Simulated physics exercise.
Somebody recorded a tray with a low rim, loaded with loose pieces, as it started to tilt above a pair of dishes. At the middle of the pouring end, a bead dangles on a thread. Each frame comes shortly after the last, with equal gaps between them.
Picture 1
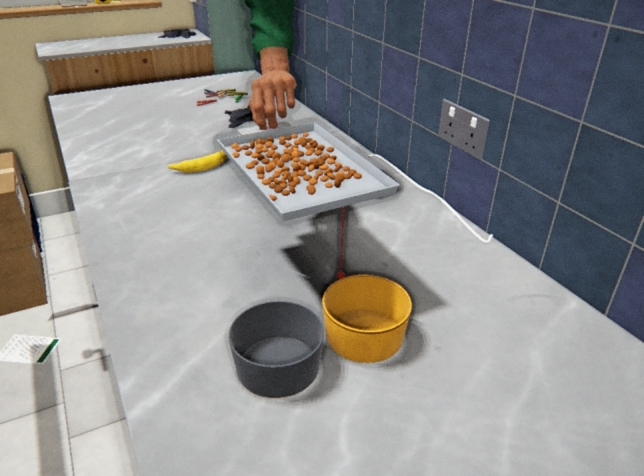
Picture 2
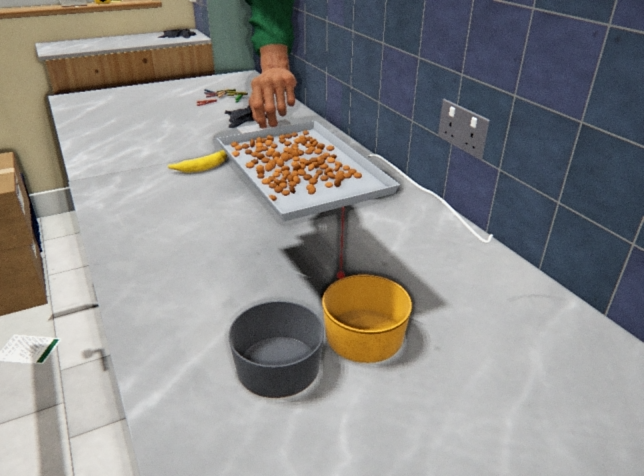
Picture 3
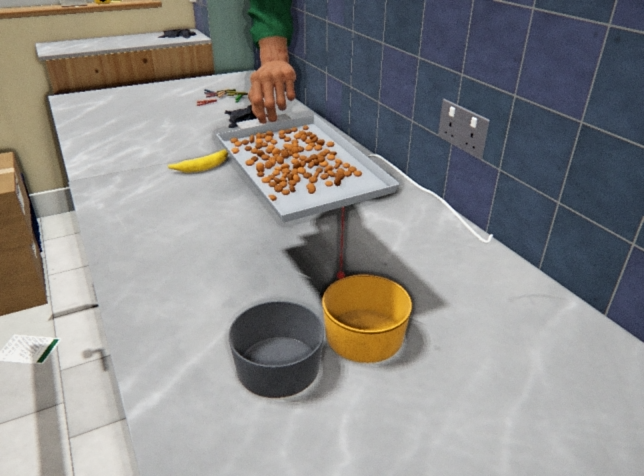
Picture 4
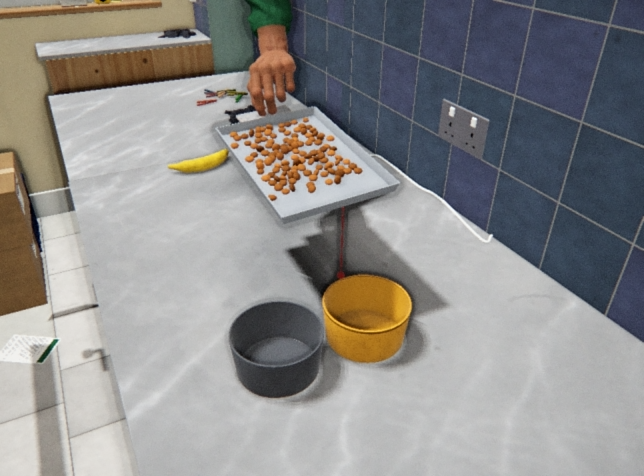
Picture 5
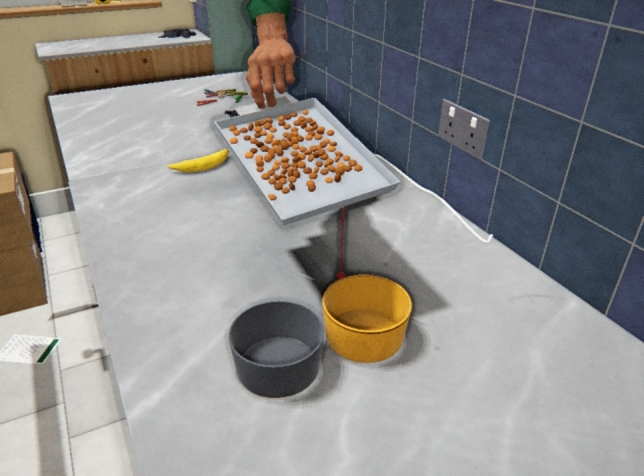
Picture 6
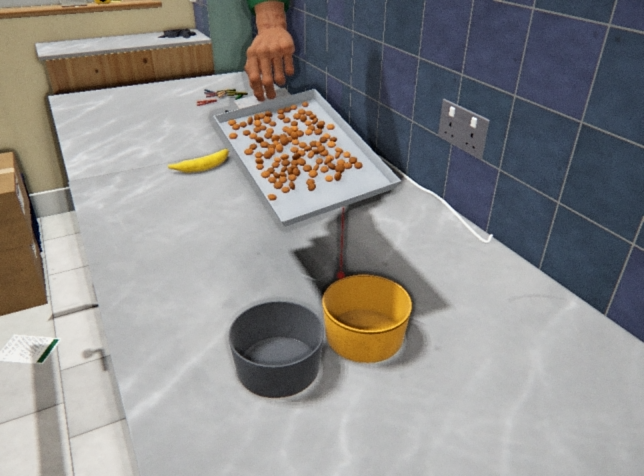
A tray of brown cat kibble started out level above a grey dish and a yellow one, then tilted slightly toward its left front corner as a hand hovered at its far end.
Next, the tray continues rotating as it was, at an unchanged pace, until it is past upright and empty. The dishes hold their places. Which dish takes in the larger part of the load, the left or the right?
The left dish.
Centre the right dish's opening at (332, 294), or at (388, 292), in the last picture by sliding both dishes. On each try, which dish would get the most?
The dish to the right, then the dish to the left.
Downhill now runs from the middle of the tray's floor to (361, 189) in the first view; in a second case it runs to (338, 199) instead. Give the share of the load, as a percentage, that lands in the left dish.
First heading roughly 0 %, second roughly 10 %.
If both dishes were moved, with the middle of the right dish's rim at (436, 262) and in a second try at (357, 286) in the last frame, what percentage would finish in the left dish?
10% for the first placement, 80% for the second.
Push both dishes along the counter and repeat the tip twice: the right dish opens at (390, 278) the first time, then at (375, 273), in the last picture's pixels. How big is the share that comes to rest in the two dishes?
The first gives 100 %, the second 100 %.
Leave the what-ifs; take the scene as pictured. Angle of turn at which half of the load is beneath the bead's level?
I'd put it at about 85 degrees.
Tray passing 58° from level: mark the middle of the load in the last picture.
Centre estimate: (297, 199).
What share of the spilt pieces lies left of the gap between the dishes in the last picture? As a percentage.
I reckon around 80 per cent.
Soon after the last picture, tray tipped steeply; most on the tray; a stray few in the left dish; a small part in the air.
A little later, tray tipped right over; a small part on the tray; about half in the left dish; a small part in the right dish; about a quarter outside both; a small part in the air.
Later still, tray tipped past a quarter turn; about half in the left dish; a small part in the right dish; about a third outside both.
At rest, tray tipped past a quarter turn; about half in the left dish; a small part in the right dish; about a third outside both.
